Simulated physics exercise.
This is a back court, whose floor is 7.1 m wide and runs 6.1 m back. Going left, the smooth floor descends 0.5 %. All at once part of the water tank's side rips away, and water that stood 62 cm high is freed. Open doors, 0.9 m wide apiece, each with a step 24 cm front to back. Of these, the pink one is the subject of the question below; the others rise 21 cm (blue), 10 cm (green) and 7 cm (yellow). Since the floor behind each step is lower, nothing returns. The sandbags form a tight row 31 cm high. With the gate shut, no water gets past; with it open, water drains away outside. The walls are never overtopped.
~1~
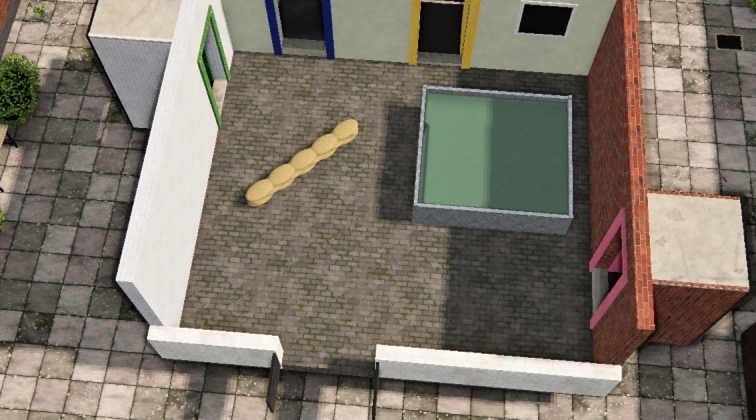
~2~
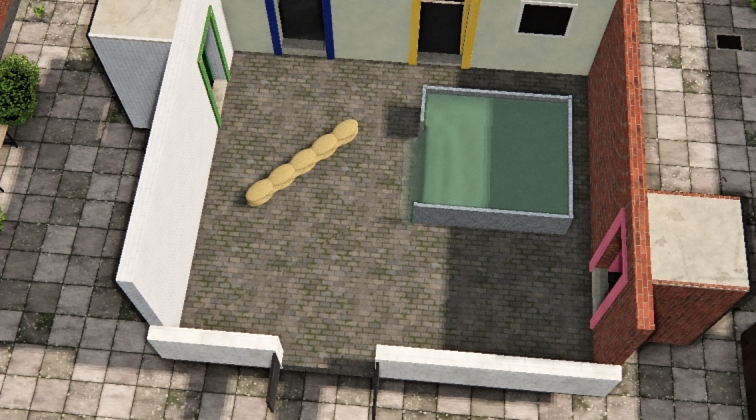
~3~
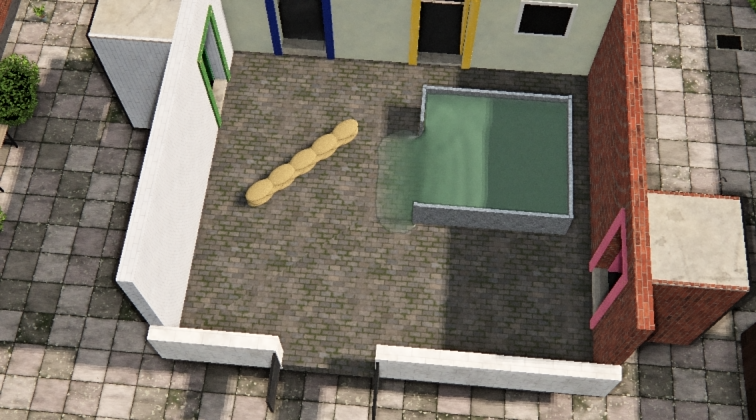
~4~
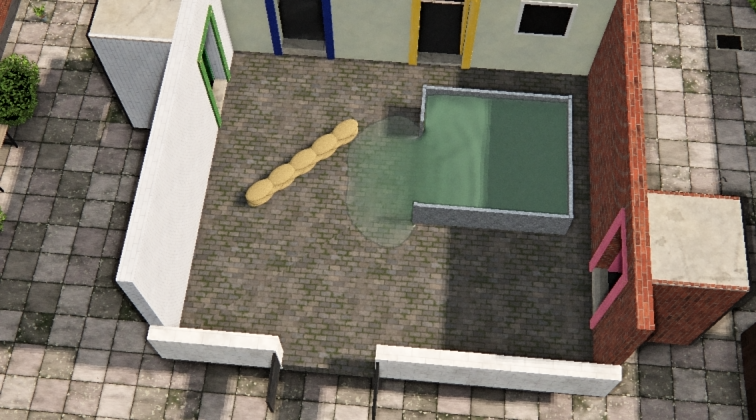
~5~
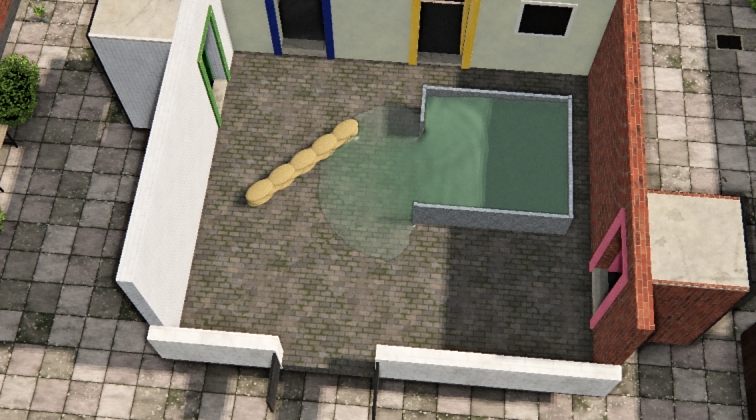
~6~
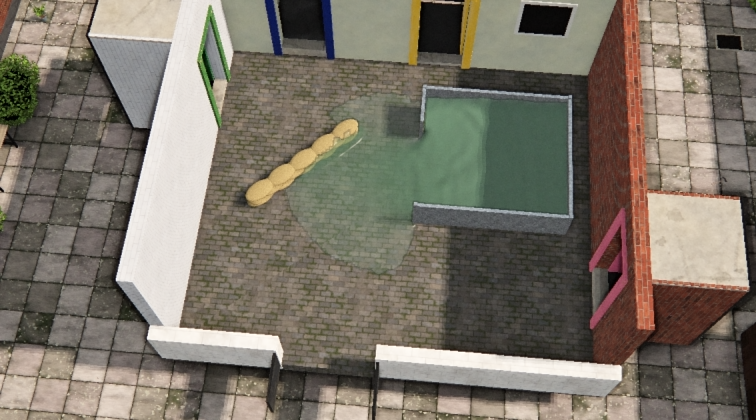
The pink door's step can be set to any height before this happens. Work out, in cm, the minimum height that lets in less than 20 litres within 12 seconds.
I would say 7.5 cm.
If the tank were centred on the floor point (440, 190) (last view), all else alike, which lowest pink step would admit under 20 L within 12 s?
A minimum of about 11.5 cm.
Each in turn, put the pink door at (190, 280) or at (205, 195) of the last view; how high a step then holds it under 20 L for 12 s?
Roughly 32 cm, then roughly 12.5 cm.
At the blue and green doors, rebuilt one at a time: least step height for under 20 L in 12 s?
You'd want some 11.5 cm at blue and some 10.0 cm at green.
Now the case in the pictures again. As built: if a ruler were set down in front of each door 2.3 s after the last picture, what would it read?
In cm - pink: 0, blue: 6, green: 1, yellow: 2.
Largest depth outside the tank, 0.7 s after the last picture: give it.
37 cm.
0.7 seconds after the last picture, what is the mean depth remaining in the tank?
Near 44 cm, averaged.
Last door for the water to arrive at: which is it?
The pink one comes last.
Then, 0.7 s after the last picture water covers 25 % of the floor, deepest (37 cm) near (328, 158); it has not reached the pink door.
Then, 2.3 s after the last picture water covers 45 % of the floor, deepest (50 cm) near (189, 332); it has not reached the pink door.
Then, 11.3 s after the last picture water covers 95 % of the floor, deepest (15 cm) near (446, 94); 8 cm at the pink door, 0 litres in over its 20 cm step.
At the pink door as built, the water peaked near 10 cm, 6.5 s after the last picture.
With a step of 6.5 cm, 34 litres would have come in within the 12 s; with 8.5 cm, 9 litres. So under 20 litres takes about 7.5 cm.
